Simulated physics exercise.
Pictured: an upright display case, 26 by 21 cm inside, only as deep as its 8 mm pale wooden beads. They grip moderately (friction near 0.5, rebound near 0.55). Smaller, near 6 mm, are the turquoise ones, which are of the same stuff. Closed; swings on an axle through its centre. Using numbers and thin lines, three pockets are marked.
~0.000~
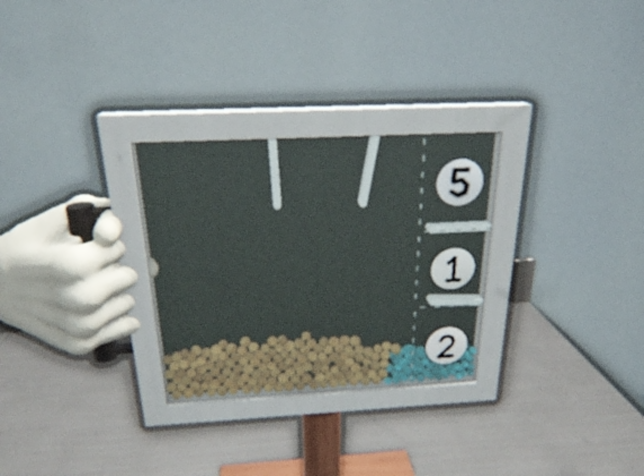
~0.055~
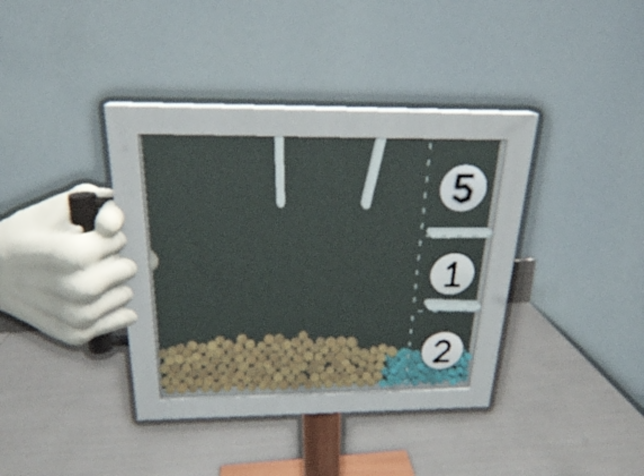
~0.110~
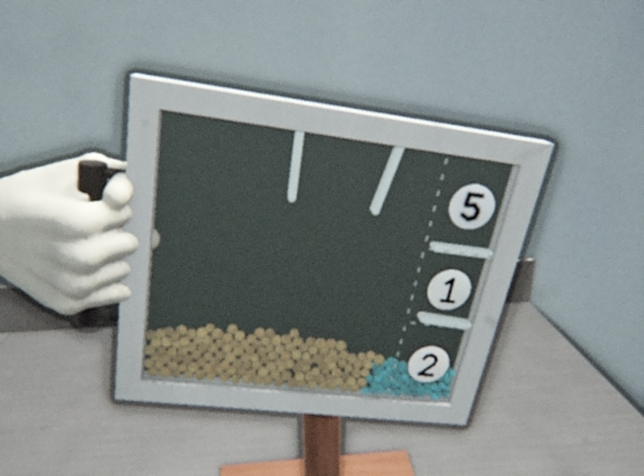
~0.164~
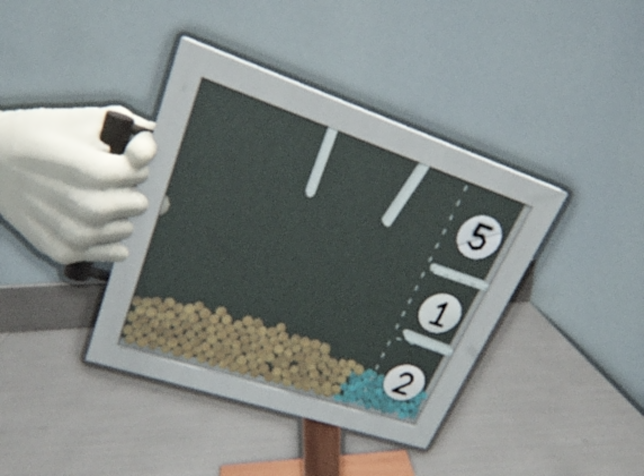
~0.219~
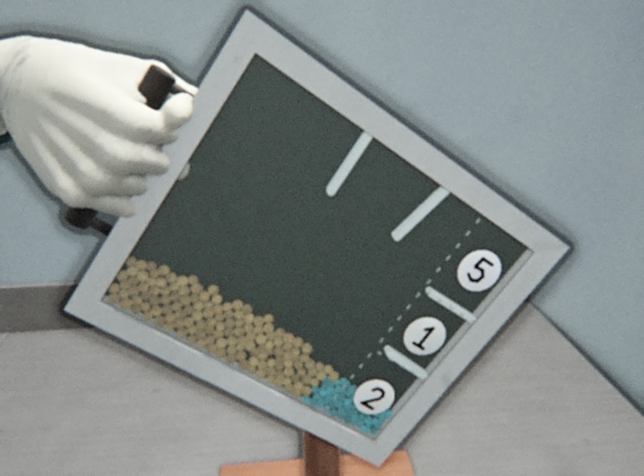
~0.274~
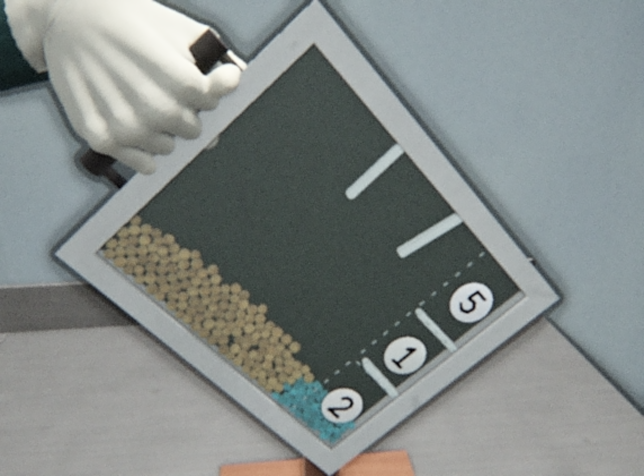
On a gray tabletop, a white-gloved hand steadily turns a framed case of beads clockwise.
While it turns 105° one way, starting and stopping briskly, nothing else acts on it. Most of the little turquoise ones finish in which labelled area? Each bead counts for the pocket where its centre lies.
That would be 2.
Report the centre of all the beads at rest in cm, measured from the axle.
About 6 cm left and 8 cm below.
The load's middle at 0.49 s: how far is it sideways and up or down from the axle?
I'd put it near 7 centimetres to the left and 5 centimetres below.
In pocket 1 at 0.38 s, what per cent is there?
Share: Near 0 per cent.
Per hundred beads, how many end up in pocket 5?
About 15 %.
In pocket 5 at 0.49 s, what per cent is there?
The share there is some 0 per cent.
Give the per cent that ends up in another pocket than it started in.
Around 60 per cent, give or take.
After 0.38 s, it stands 74° clockwise; the beads' middle is 7 cm left of and 5 cm below the centre; no. 2, 30 %; small ones, no. 2, 90 %.
After 0.49 s, it stands 98° clockwise; the beads' middle is 7 cm left of and 5 cm below the centre; no. 1, 5 %, no. 2, 45 %; small ones, no. 2, 95 %.
After 0.58 s, it stands 105° clockwise; the beads' middle is 7 cm left of and 7 cm below the centre; no. 1, 20 %, no. 2, 45 %, no. 5, 5 %; small ones, no. 2, 95 %.
At rest by 1.5 s, it stands 105° clockwise; no. 1, 25 %, no. 2, 45 %, no. 5, 15 %, elsewhere 15 %; small ones, no. 2, 95 %.
